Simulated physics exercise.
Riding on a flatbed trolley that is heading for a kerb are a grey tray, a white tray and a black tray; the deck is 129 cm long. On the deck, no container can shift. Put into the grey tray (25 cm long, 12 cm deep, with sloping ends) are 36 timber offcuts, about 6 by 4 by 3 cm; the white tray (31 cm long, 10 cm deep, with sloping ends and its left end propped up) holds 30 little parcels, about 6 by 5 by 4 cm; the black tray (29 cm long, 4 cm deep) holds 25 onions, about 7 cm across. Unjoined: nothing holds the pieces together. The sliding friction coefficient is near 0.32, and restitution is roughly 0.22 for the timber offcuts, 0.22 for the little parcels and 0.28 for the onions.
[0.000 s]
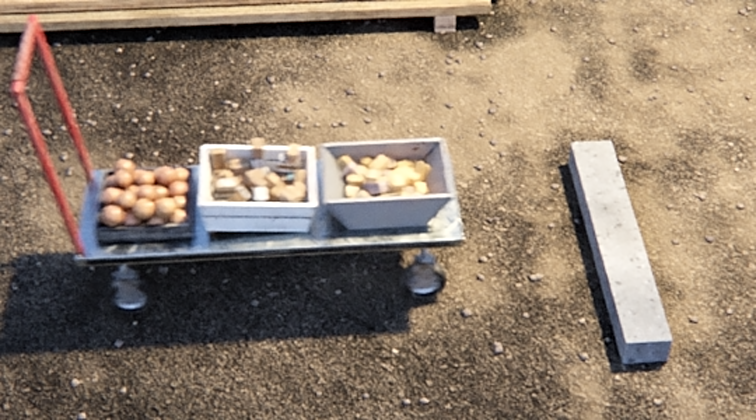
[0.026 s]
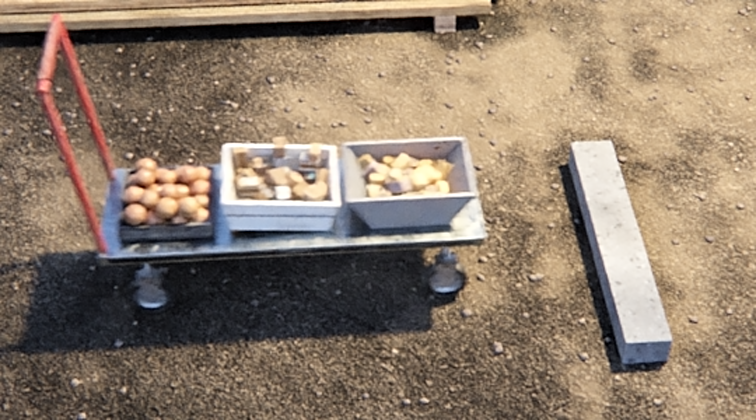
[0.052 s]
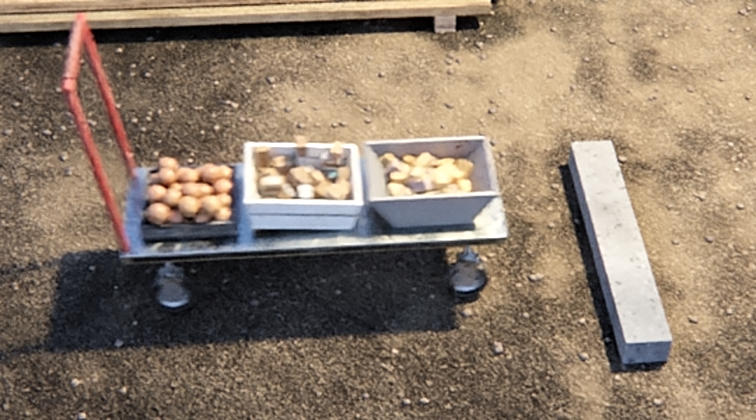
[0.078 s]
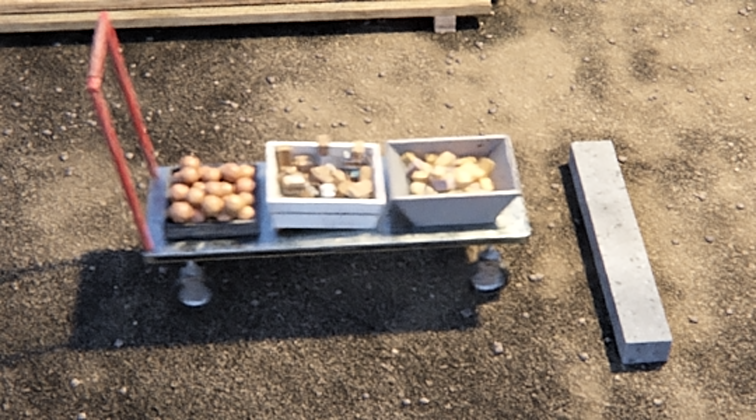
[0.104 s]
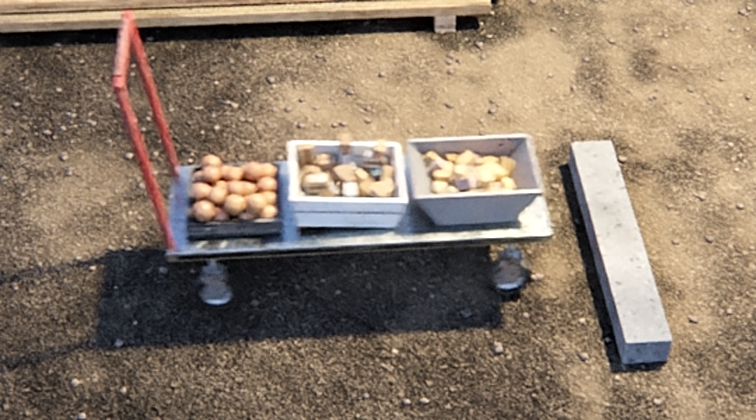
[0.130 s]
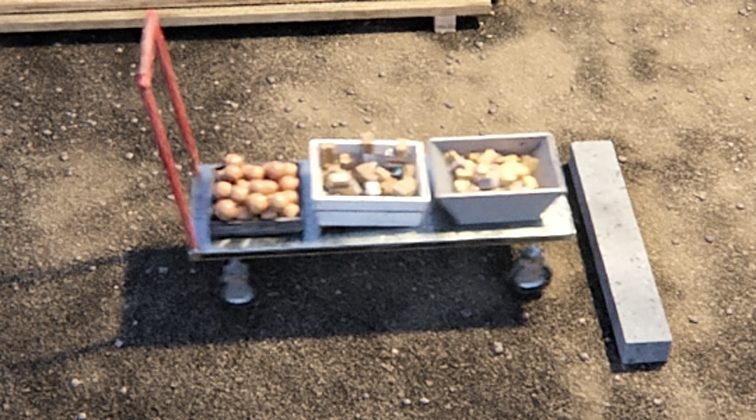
At first, a flatbed trolley with a red handle stands well to the left of a pale kerb, carrying onions, small blocky pieces and more pieces in three trays. It rolls steadily rightward, the trays keeping their places on the deck, until its front edge is close beside the kerb.
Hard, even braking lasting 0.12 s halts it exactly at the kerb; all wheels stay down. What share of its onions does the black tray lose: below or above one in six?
The dropped share sits above one sixth.
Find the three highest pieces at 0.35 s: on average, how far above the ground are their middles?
I'd put it close to 56 cm.
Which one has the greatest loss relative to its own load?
The black tray is the one.
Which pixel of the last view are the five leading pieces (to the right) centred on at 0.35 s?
Near (601, 154).
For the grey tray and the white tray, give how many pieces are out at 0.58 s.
Estimate at that time - grey tray 2, white tray 3, give or take.
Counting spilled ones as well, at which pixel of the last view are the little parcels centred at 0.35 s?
In the last view, the centre sits near (445, 173).
After 0.13 s, braking starts.
After 0.23 s, grey tray 36 in, 0 out, white tray 30 in, 0 out and black tray 25 in, 0 out.
After 0.35 s, grey tray 35 in, 1 out, white tray 27 in, 3 out and black tray 19 in, 6 out.
After 0.58 s, grey tray 34 in, 2 out, white tray 27 in, 3 out and black tray 18 in, 7 out.
Final count (at 1.09 s), grey tray 34 in, 2 out, white tray 27 in, 3 out and black tray 18 in, 7 out. Asked share, 7 of 25, 28 per cent.
